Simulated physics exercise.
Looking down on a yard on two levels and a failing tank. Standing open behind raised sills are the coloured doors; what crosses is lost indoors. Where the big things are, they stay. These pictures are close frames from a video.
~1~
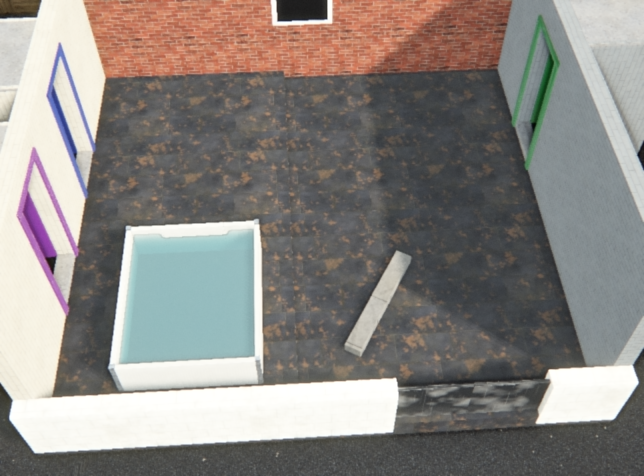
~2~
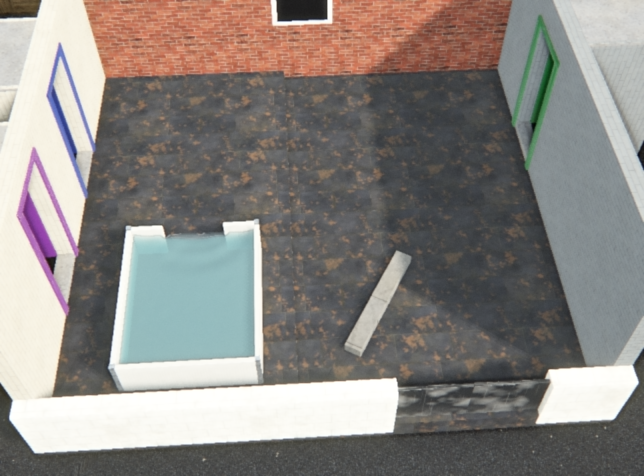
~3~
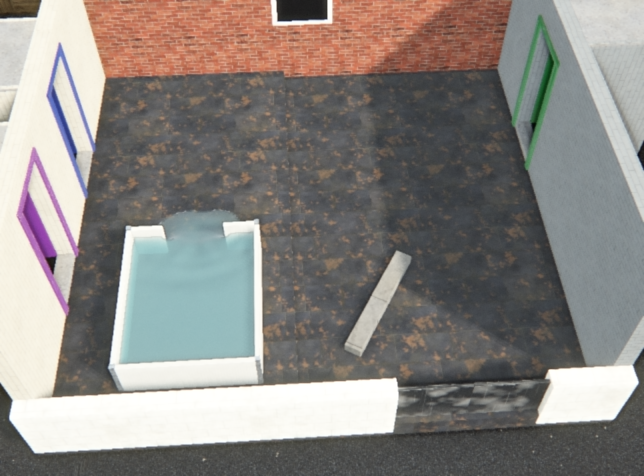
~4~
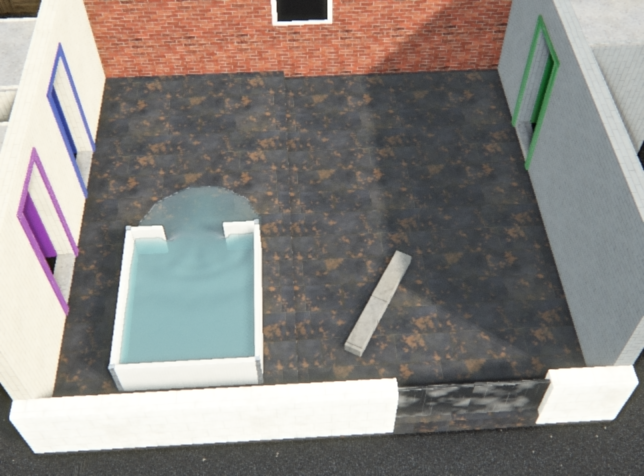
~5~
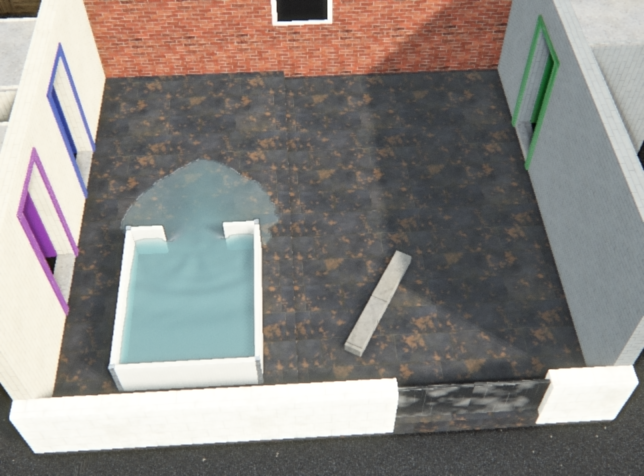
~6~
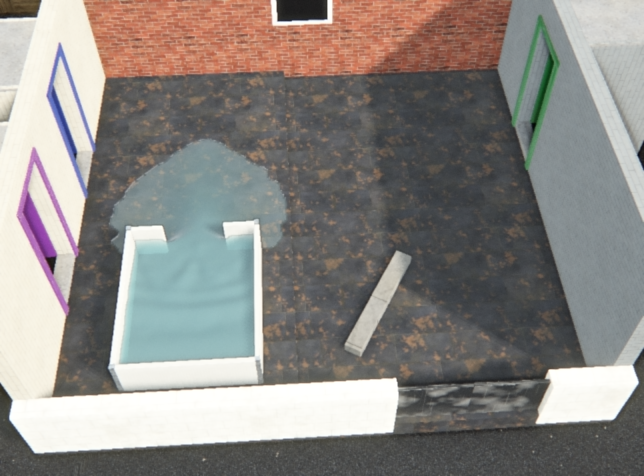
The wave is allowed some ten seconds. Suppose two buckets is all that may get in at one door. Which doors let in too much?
Outcome: I predict the blue door will overshoot two buckets; I predict the purple door will remain at two buckets or below; I predict the green door will remain at two buckets or below.
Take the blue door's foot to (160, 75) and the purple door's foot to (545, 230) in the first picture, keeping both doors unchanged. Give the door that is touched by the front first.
Result: The door marked blue.
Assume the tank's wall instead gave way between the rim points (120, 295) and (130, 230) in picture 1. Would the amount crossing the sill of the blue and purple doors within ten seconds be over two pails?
The blue door falls short and the purple door tops the limit.
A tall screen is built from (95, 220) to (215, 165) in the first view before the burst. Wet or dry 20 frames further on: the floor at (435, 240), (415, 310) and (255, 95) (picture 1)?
Untouched, untouched, soaked.
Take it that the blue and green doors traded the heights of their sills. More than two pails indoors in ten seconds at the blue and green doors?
Blue: Not enough; green: Too much.
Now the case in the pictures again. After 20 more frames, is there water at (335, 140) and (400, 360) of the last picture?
Taking them as listed, I'd call them soaked and not wet.
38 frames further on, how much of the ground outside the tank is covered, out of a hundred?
That's roughly 50 per cent.
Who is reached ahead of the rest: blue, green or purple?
That is the blue one.
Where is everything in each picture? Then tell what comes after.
The first picture shows the tank at (190, 293) is whole and still.
In the second picture, water pours out on the tank's far side and has run to a hidden place.
In the third picture, the front is at (228, 218), out from the gap on the tank's far side.
In the fourth picture, water pours out on the tank's far side and has run to (217, 191).
In the fifth picture, the front is at (196, 164), out from the gap on the tank's far side.
In the sixth picture, water pours out on the tank's far side and has run to (211, 145).
A moment on, water covers 20 % of the floor; the blue door not reached, the purple door not reached, the green door not reached.
Next, water covers 35 % of the floor; the blue door under two buckets in, the purple door not reached, the green door not reached.
Then, water covers 40 % of the floor; the blue door under two buckets in, the purple door not reached, the green door not reached.
Later, water covers 50 % of the floor; the blue door over two buckets in, the purple door not reached, the green door wet at the sill, nothing in.
In the end, water covers 75 % of the floor; the blue door over two buckets in, the purple door wet at the sill, nothing in, the green door wet at the sill, nothing in.
